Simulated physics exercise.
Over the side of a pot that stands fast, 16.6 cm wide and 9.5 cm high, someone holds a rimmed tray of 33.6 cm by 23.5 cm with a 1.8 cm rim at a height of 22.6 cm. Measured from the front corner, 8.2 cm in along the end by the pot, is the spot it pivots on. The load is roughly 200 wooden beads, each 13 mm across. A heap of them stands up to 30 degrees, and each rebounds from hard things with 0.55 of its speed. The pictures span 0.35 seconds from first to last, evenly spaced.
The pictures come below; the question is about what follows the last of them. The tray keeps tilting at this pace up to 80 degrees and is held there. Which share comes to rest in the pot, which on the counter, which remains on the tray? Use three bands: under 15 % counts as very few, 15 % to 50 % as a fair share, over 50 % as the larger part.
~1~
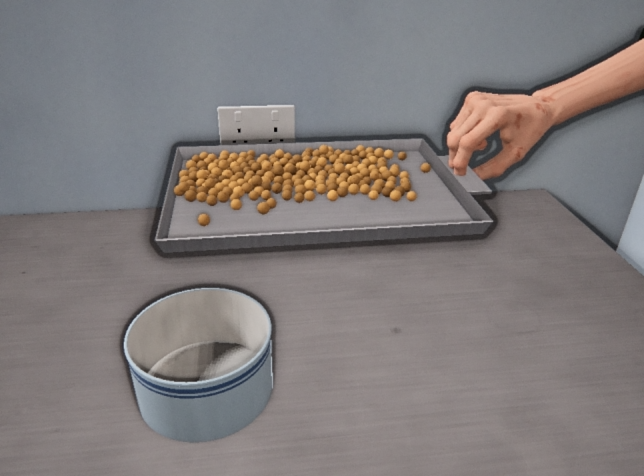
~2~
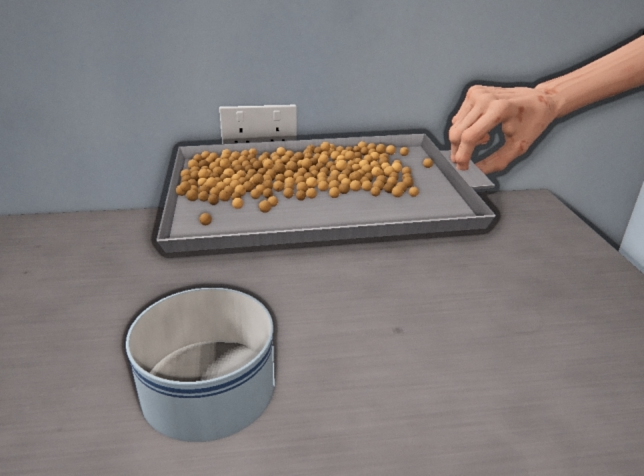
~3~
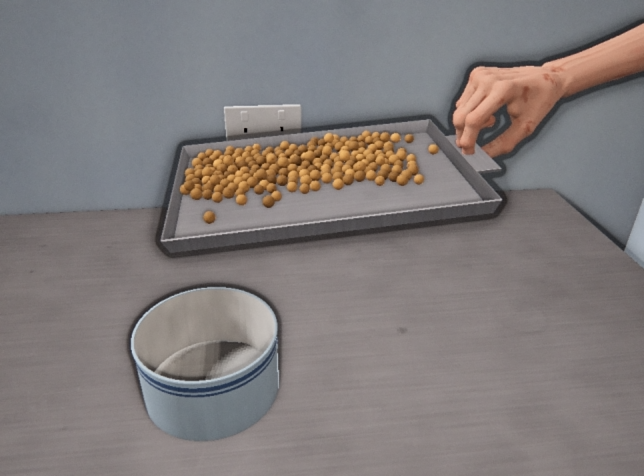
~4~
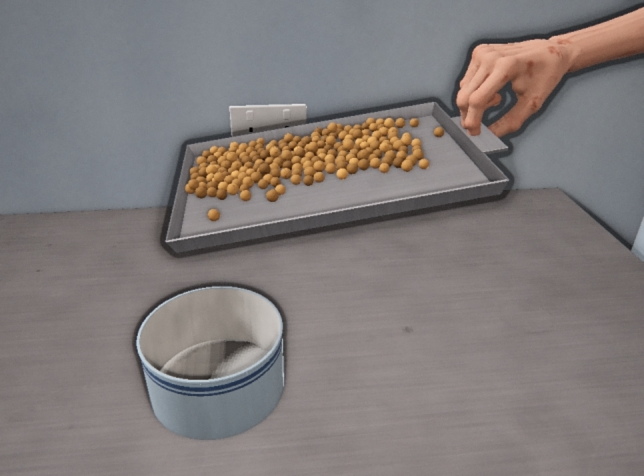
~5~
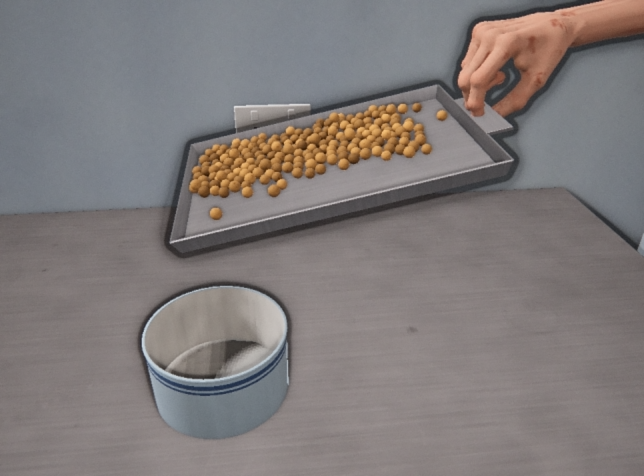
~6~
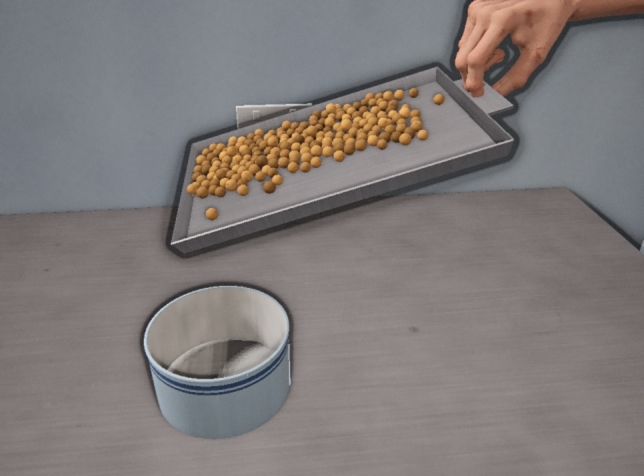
Pot: A fair share; counter: The larger part; tray: Very few.
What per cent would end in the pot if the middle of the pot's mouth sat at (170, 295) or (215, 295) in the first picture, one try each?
About 55 percent the first time and about 0 percent the second.
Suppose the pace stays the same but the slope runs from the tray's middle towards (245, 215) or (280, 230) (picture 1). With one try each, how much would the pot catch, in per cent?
Roughly 75 per cent on the first try and 85 per cent on the second.
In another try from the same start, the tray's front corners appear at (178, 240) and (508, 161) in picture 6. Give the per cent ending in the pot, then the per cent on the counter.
In the pot: 35 per cent; on the counter: 65 per cent.
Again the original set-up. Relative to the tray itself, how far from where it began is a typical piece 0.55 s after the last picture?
9 cm.
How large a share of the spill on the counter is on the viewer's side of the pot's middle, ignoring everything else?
About 20 percent of the spill.
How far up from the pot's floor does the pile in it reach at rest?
Some 1.5 cm above the floor.
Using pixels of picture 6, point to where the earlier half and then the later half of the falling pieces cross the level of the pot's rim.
Roughly (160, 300) to start, and after that (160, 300).
Then, 0.55 s after the last picture, tilt 46 degrees; the tray holds 100 %, the pot 0 %.
Then, 0.92 s after the last picture, tilt 67 degrees; the tray holds 75 %, the pot 0 %.
Then, 1.37 s after the last picture, tilt 80 degrees; the tray holds 15 %, the pot 20 %.
In the end, pot 35 %, counter 65 %, tray 0 %.
